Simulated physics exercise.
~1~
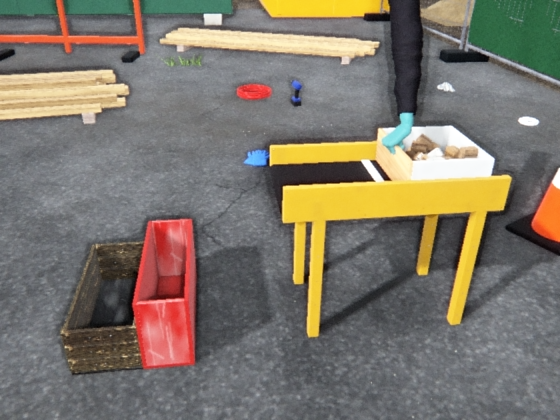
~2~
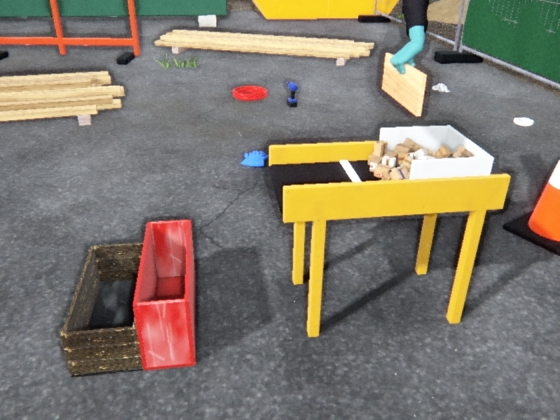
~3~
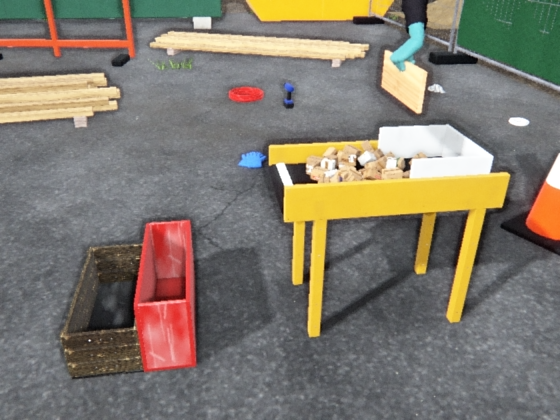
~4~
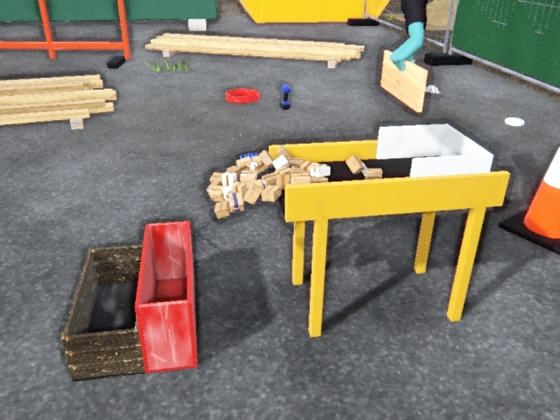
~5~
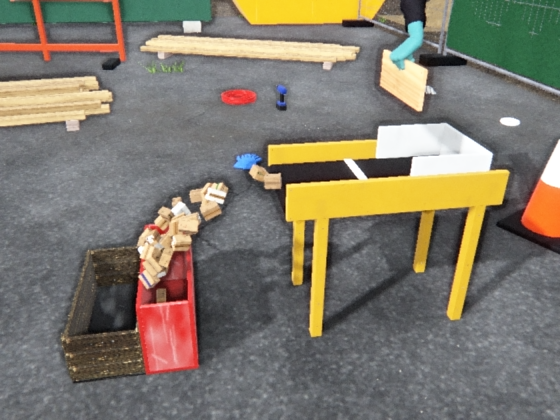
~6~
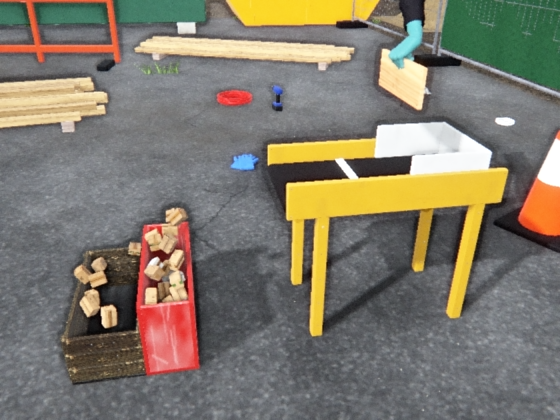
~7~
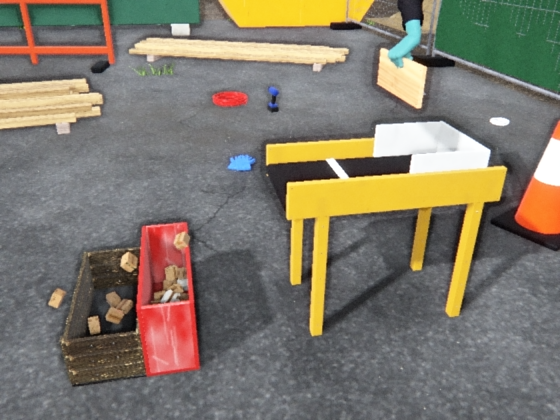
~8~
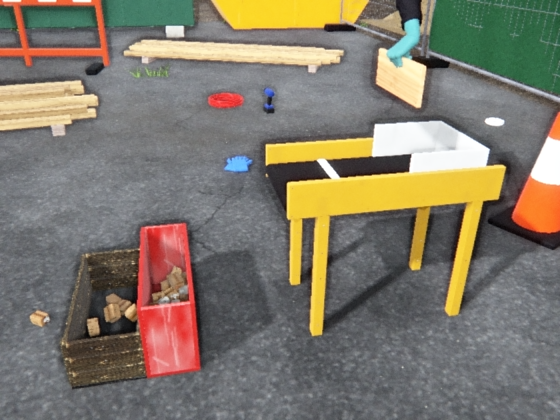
Gloved arm lifting a wooden gate from a white pen, belt carrying parcels left, most dropping into red bin, others in black, one outside.
